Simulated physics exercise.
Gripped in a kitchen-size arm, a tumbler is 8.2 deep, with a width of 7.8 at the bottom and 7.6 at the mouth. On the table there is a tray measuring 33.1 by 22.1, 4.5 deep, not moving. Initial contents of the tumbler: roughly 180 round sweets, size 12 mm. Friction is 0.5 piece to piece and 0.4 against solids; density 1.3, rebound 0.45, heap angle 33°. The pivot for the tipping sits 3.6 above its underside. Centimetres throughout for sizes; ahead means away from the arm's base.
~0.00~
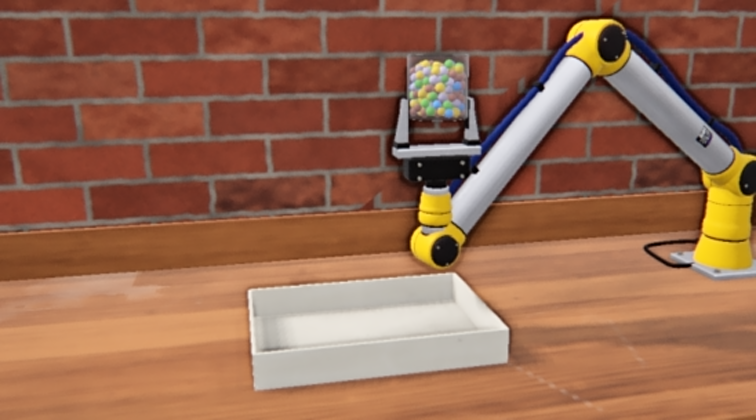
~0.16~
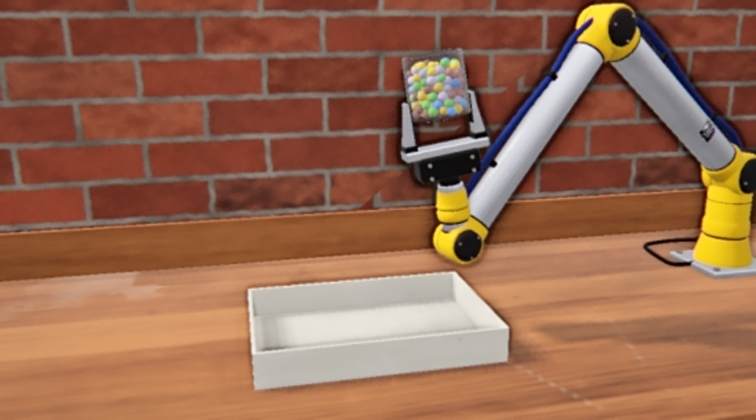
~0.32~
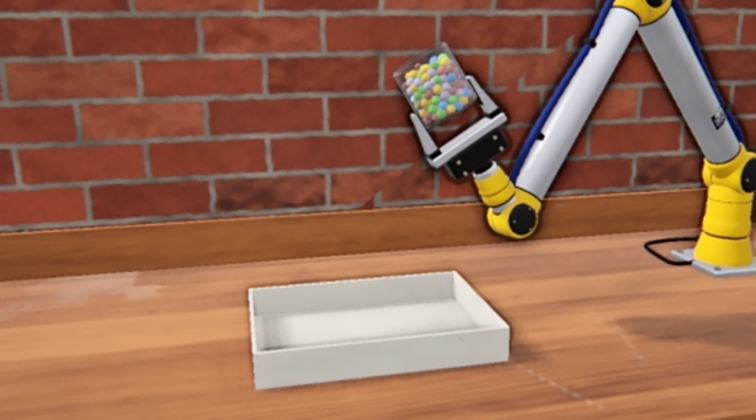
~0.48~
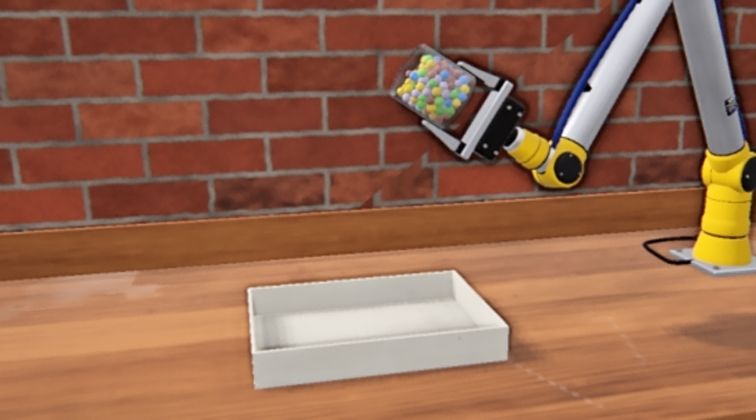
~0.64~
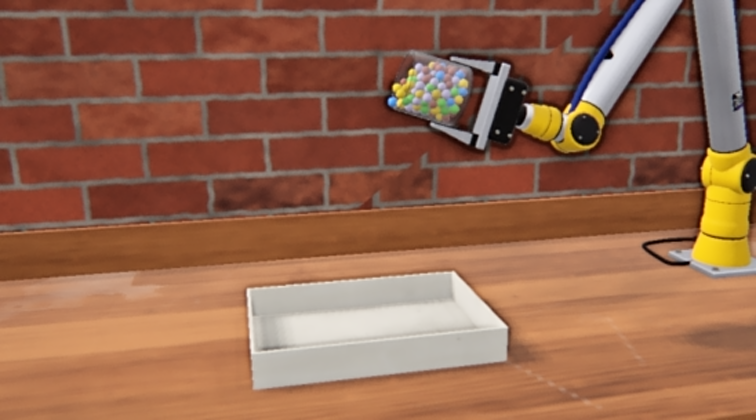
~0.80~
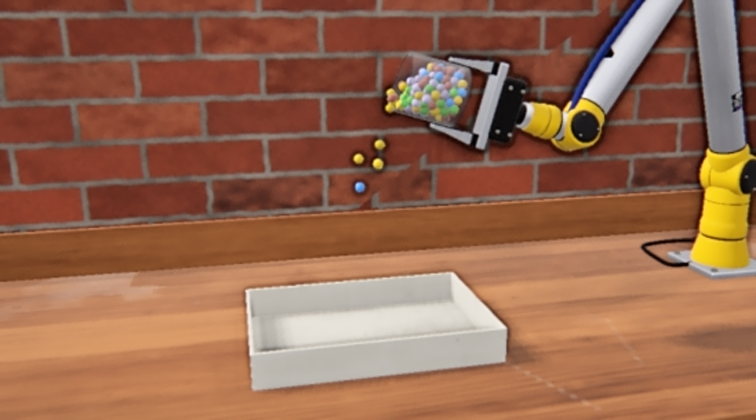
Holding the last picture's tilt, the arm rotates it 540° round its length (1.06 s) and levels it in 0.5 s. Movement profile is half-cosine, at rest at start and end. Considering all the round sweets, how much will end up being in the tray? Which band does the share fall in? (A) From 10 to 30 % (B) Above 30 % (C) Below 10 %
Answer: A.
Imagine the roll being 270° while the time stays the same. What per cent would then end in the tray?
Roughly 20 %.
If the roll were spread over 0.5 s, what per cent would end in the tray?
Then: Approx. 10 %.
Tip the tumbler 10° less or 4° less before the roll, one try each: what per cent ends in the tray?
About 5 and 15 per cent.
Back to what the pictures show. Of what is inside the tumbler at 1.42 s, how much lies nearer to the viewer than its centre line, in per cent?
Close to 55 % of them.
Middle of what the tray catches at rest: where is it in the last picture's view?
In the last view, around (335, 341).
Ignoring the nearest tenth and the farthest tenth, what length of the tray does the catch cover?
The stretch runs close to 18 cm along the tray.
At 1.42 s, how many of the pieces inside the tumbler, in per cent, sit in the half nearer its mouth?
My estimate is some 45 per cent.
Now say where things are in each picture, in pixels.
In the first picture, tumbler middle at (438, 88), upright; upper third of the load around (440, 74), from x 415 to 460, top at y 65; 182 in the tumbler.
In the second picture, tumbler middle at (436, 87), tipped 9°; upper third of the load around (437, 74), from x 410 to 465, top at y 65.
In the third picture, tumbler middle at (435, 87), tipped 32°; upper third of the load around (437, 74), from x 405 to 470, top at y 60.
In the fourth picture, tumbler middle at (433, 87), tipped 57°; upper third of the load around (434, 75), from x 400 to 465, top at y 60.
In the fifth picture, tumbler middle at (432, 89), tipped 73°; upper third of the load around (437, 78), from x 395 to 465, top at y 65.
In the sixth picture, tumbler middle at (431, 90), tipped 74°; upper third of the load around (437, 80), from x 360 to 460, top at y 65; 178 in the tumbler, 4 in flight or on a rim.
After 1.42 s, tipped 74°, highest piece 39 above the table; 165 in the tumbler, 11 in the tray, 6 in flight or on a rim.
After 2.05 s, tipped 51°, highest piece 38 above the table; 146 in the tumbler, 34 in the tray, 2 in flight or on a rim.
After 2.56 s, upright, highest piece 39 above the table; 145 in the tumbler, 37 in the tray.
After 3.26 s, upright, highest piece 39 above the table; 145 in the tumbler, 37 in the tray.
At rest, 145 in the tumbler, 37 in the tray. That is 20 % in the tray.
